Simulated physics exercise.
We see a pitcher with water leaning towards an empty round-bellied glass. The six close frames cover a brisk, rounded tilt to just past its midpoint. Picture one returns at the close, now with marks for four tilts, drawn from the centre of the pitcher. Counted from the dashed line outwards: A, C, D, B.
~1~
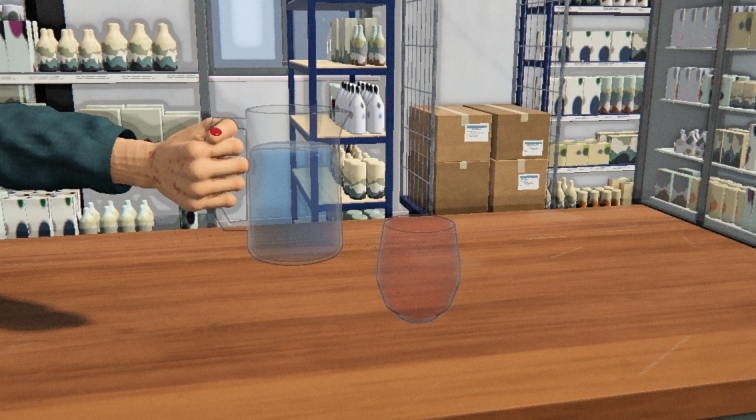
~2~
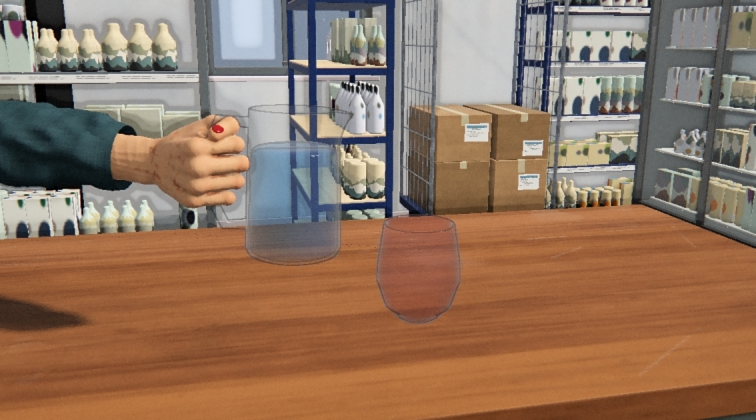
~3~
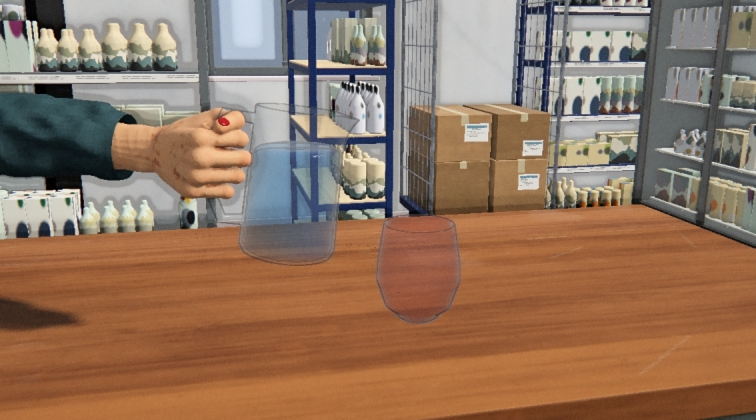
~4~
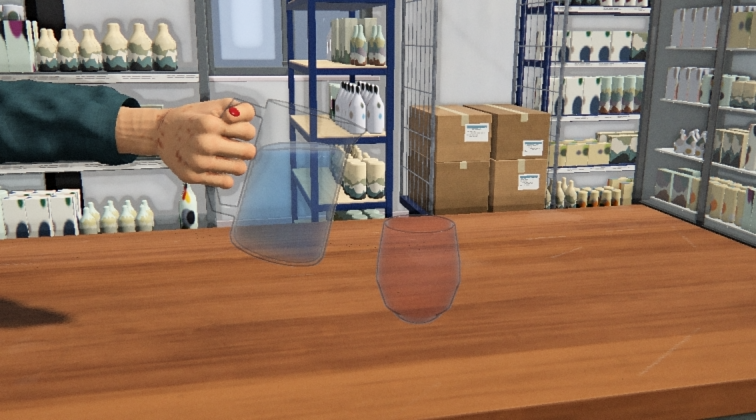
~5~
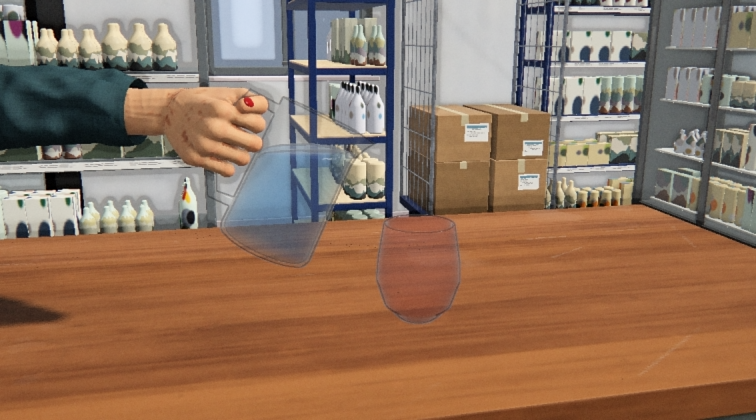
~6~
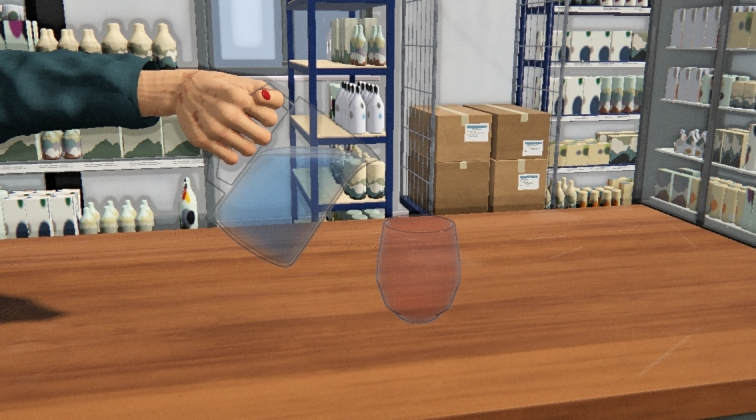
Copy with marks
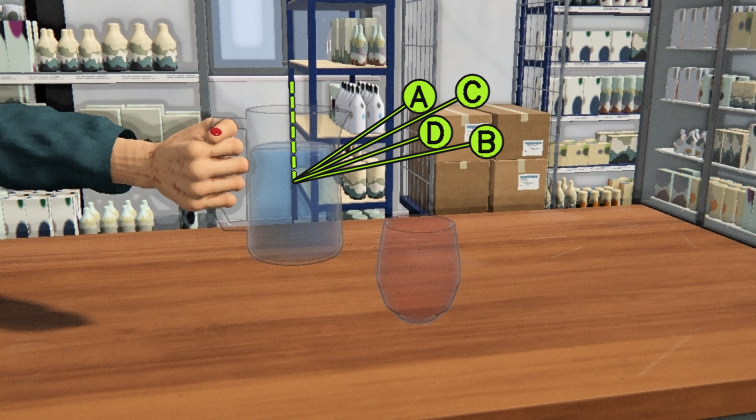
A hand with red nails and a dark teal sleeve reaches in from the left, holding a clear pitcher of bluish water above a wooden table, seen from slightly above in a shop-like room. A reddish-tinted, round-bellied glass stands to the right, before shelves of bottles and stacked cardboard boxes. The pitcher starts upright, then leans steadily rightward toward the still glass, while the view stays fixed.
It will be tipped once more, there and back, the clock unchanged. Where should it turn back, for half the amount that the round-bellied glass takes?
Go for D.
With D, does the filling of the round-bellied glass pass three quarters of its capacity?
No, less.
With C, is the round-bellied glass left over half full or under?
Under half.
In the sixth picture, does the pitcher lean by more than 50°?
No, it does not.
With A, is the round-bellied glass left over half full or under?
Under.
In lime, A at (405, 105); B at (469, 144); C at (457, 98); D at (419, 137).
With A, the round-bellied glass ends with about 18 % of what it can hold.
With B, the round-bellied glass ends with about 64 % of what it can hold; 4 % of the water is spilt.
With C, the round-bellied glass ends with about 31 % of what it can hold.
With D, the round-bellied glass ends with about 49 % of what it can hold.
